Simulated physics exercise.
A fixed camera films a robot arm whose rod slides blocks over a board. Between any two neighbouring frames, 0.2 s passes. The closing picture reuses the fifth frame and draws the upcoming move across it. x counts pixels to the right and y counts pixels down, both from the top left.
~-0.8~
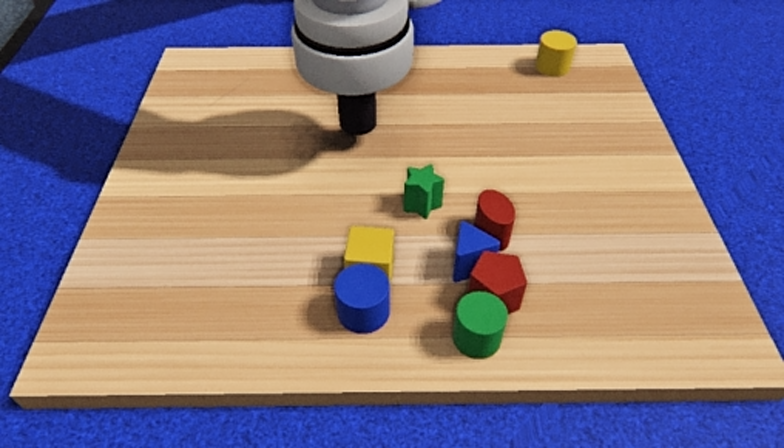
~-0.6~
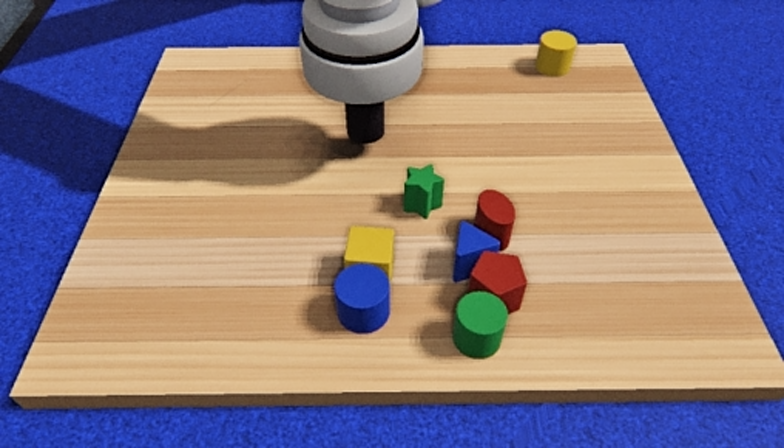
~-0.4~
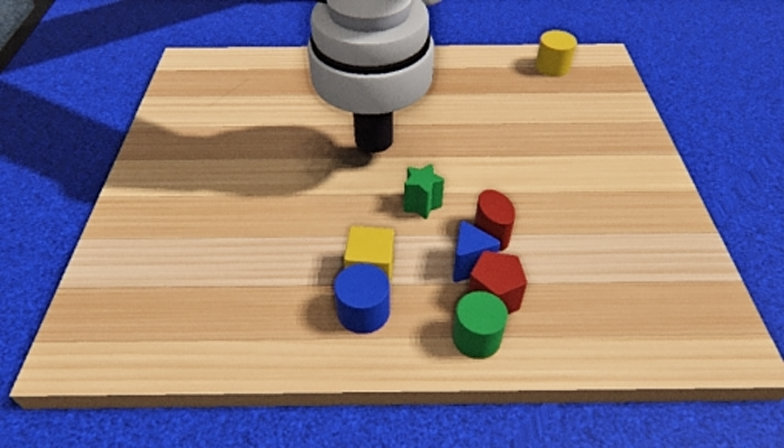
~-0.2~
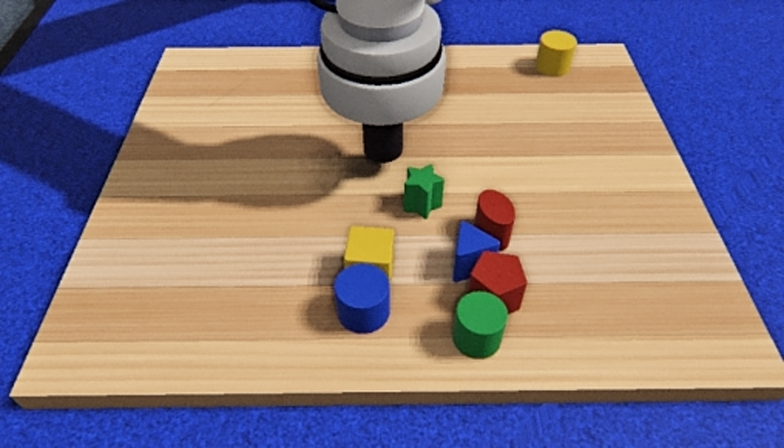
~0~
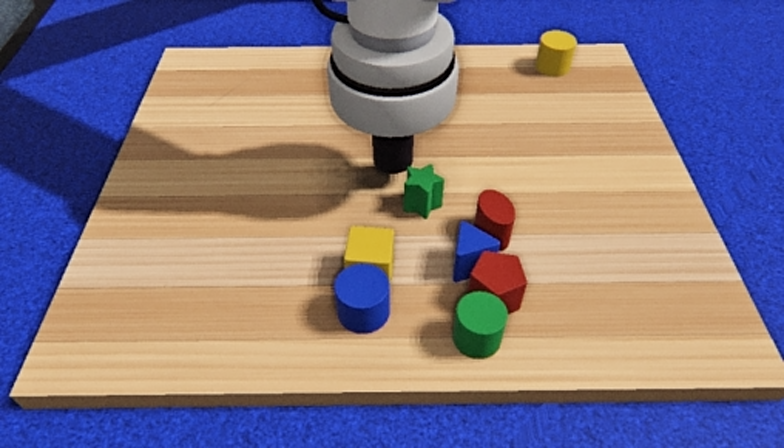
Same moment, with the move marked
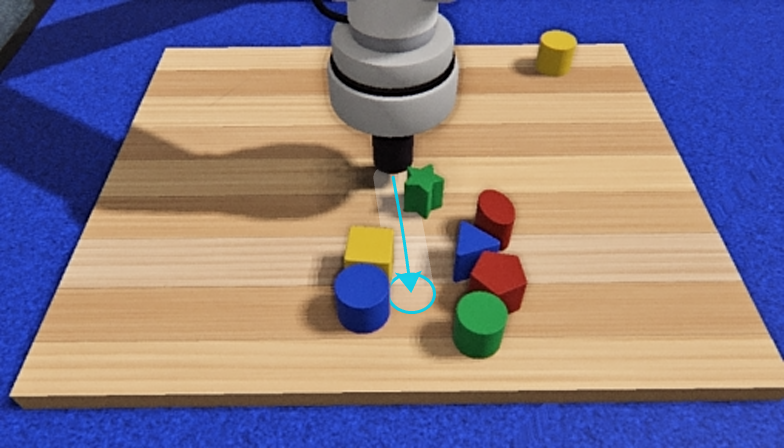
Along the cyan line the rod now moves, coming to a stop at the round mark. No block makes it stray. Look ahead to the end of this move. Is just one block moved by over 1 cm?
No, I don't think so.
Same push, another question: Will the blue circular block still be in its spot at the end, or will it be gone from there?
It does get moved.
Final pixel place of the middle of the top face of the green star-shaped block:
By then it is at (440, 198).
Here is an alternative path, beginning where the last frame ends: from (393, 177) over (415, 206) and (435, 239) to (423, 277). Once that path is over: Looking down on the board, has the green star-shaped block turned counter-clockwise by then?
My answer is yes.
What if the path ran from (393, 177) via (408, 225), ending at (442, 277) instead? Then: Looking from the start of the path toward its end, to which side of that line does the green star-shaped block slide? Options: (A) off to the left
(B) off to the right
A - off to the left.
The line goes in a line from (393, 177) to (411, 293).
What follows on the original path. One third of the way, rod at (399, 195); green star-shaped block at (436, 191), turned 60° anticlockwise.
Two thirds of the way, rod at (406, 234); blue circular block at (358, 290); yellow four-sided block at (366, 248), turned 15° clockwise; green star-shaped block at (440, 198), turned 100° anticlockwise.
At the end, rod at (412, 277); blue circular block at (342, 307); yellow four-sided block at (362, 261), turned 75° clockwise; green star-shaped block at (440, 198), turned 100° anticlockwise; blue three-sided block unmoved.
